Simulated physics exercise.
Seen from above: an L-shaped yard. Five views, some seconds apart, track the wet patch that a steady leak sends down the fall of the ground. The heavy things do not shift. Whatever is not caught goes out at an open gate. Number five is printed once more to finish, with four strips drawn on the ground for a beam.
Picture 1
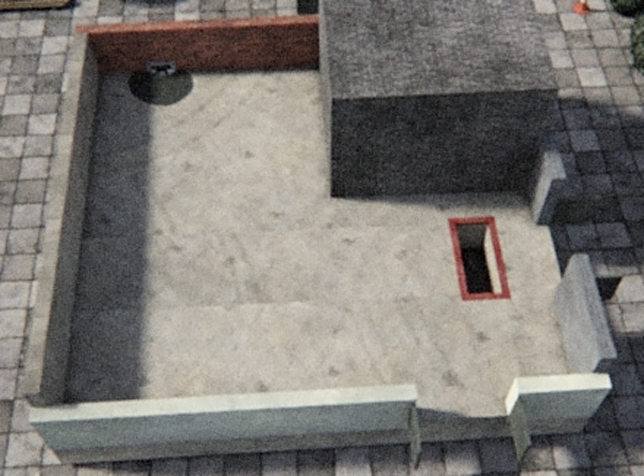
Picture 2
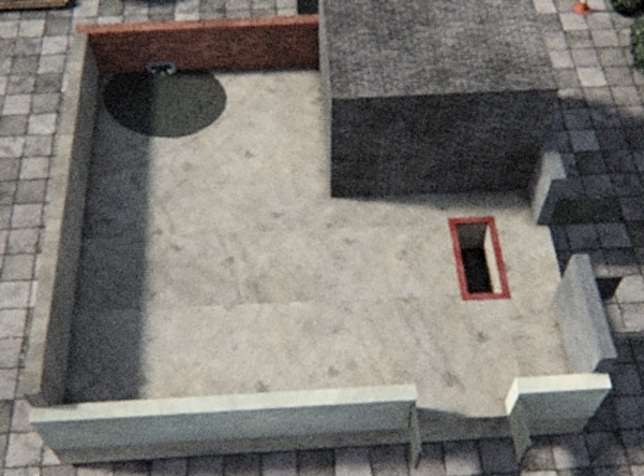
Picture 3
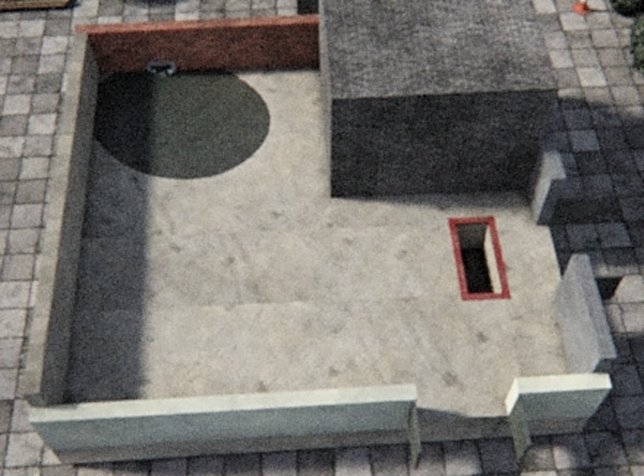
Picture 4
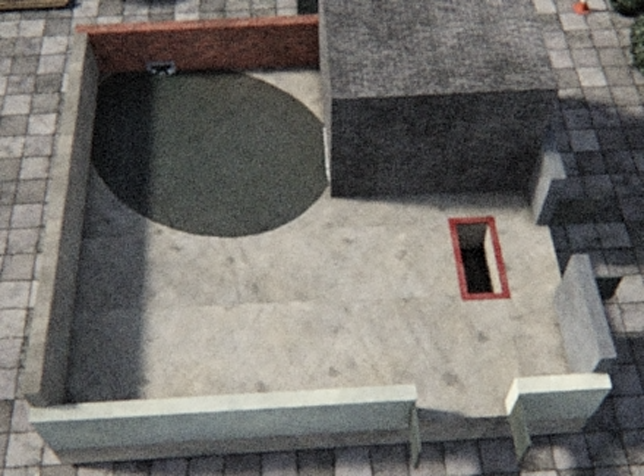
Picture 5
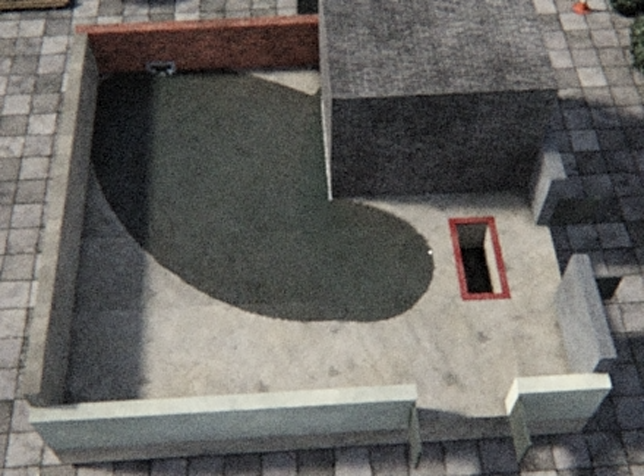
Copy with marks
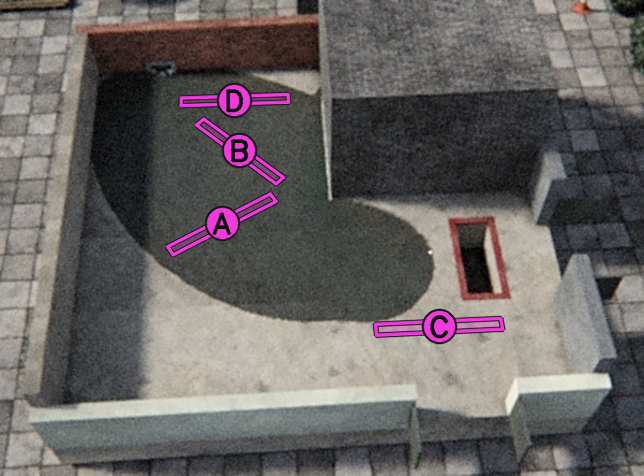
An L-shaped walled yard sat still while a dark wet patch spread from its top left corner, widening across the pale floor, then bulging right past the grey block, with the red-edged drain still dry.
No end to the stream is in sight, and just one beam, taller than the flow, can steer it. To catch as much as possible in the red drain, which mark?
Use spot C.
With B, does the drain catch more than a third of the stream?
No.
On the marked copy, A from (170, 250) to (273, 197); B from (200, 122) to (279, 180); C from (376, 329) to (501, 323); D from (181, 101) to (288, 98).
For spot A, about 17 % of the stream goes into the red drain, about 82 % out by the gates.
For spot B, about 17 % of the stream goes into the red drain, about 83 % out by the gates.
For spot C, about 31 % of the stream goes into the red drain, about 67 % out by the gates.
For spot D, about 16 % of the stream goes into the red drain, about 84 % out by the gates.
